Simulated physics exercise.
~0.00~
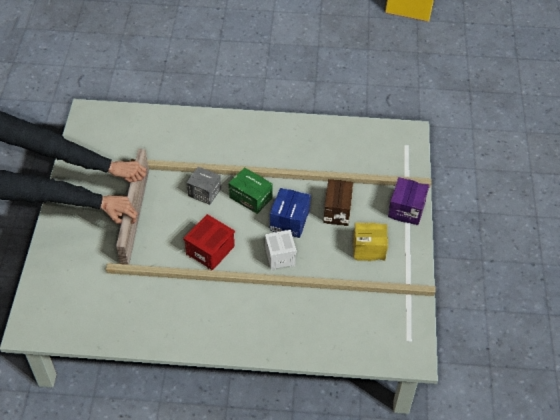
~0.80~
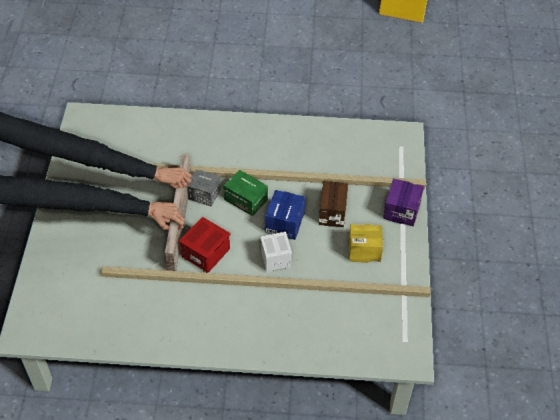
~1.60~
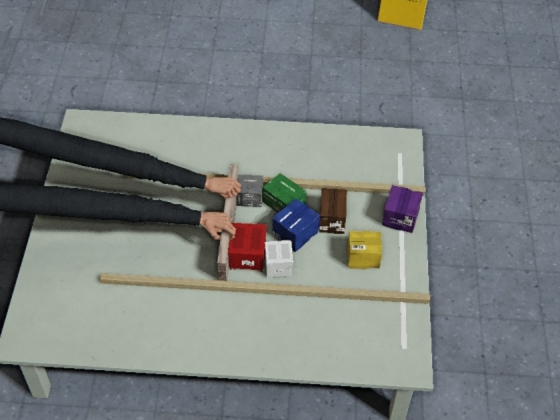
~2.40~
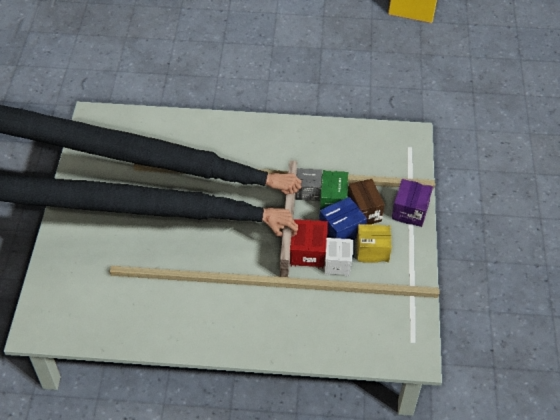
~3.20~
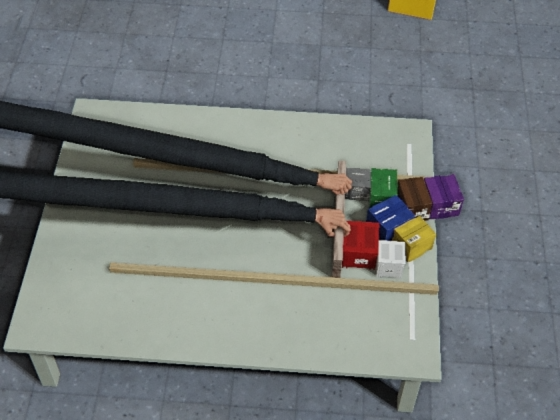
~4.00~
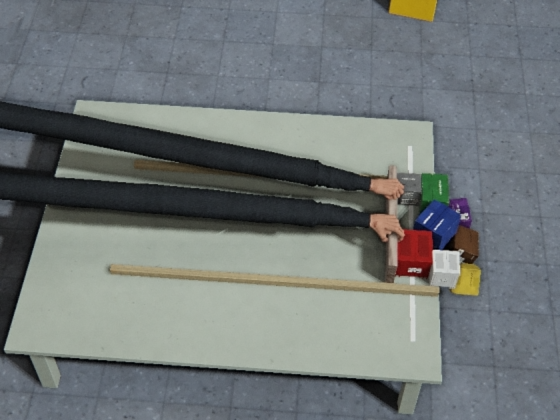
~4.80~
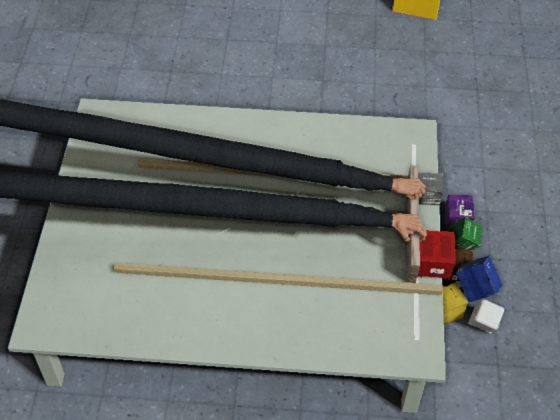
On a pale table standing on a grey tiled floor, seen from above by a slightly swaying camera, eight coloured boxes sit between two wooden rails, near a strip of white tape by the right edge. Two dark-sleeved arms reach in from the left and push a plank rightward. It gathers the grey, red, green and white boxes, then crowds them against the blue, brown, yellow and purple ones. The cluster slides over the tape and spills past the edge. The plank stops at the tape, with only the grey and red boxes still on the table and six off it.
